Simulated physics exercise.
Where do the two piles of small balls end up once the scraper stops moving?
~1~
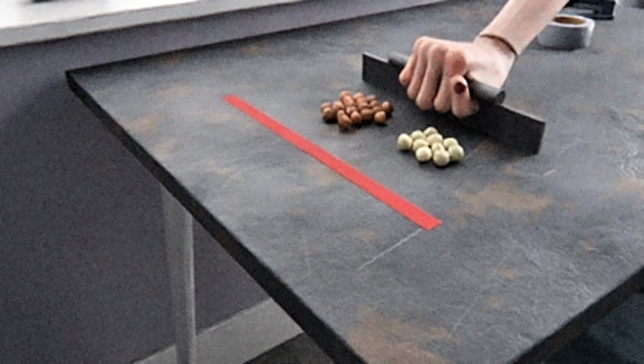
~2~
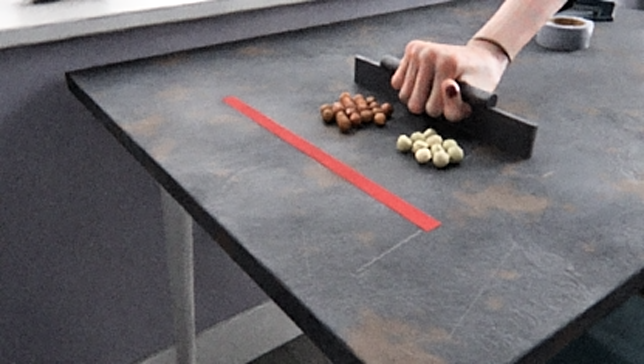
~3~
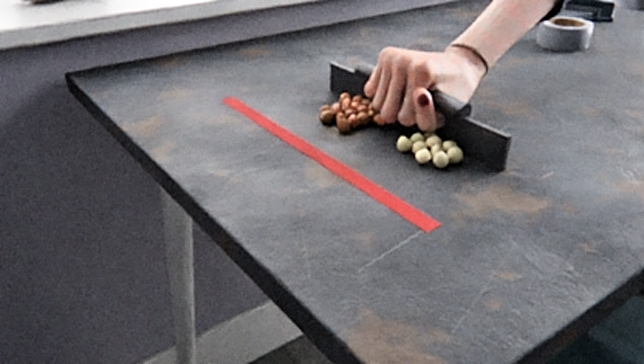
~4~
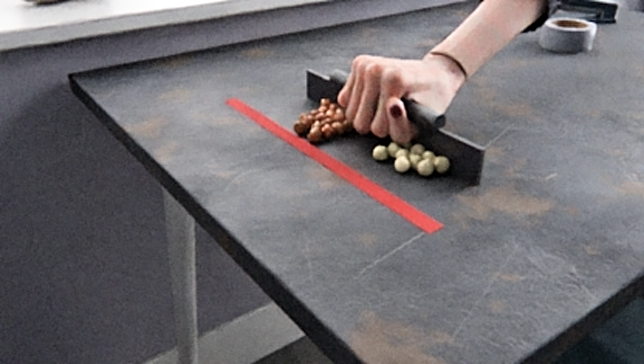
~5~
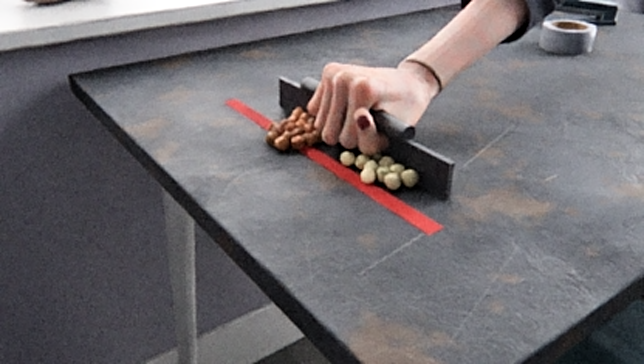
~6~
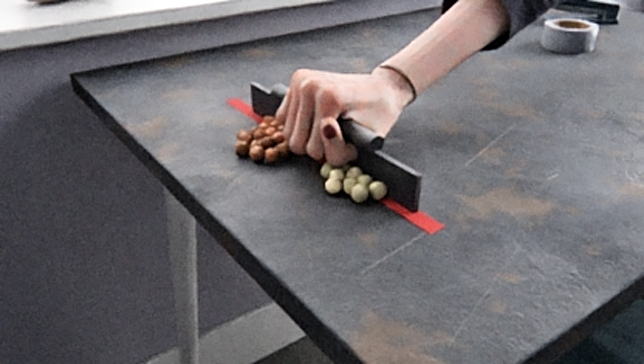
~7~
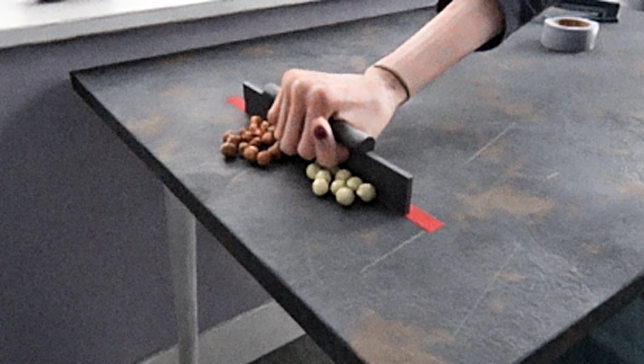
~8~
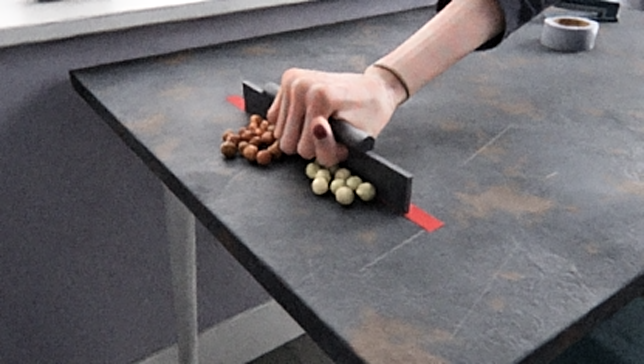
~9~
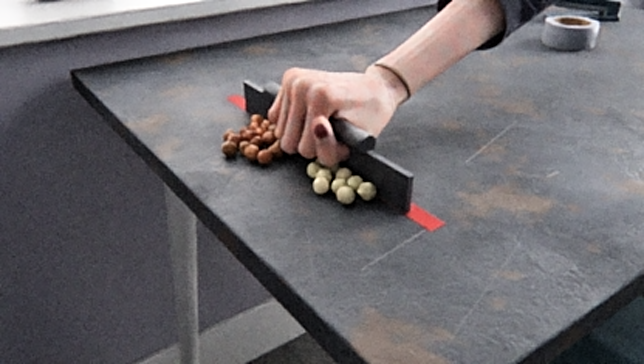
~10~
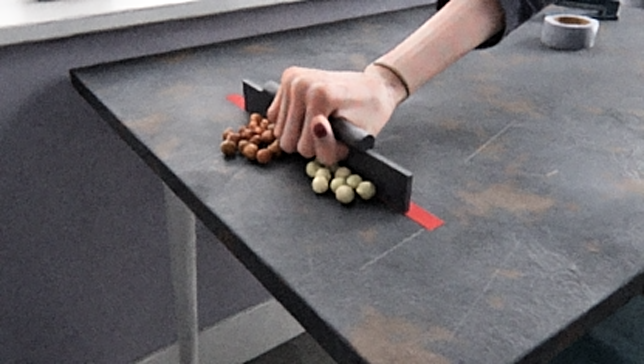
Both the pale green pile and the brown pile end up on the tabletop, just past the red tape and short of the edge, with neither going over.
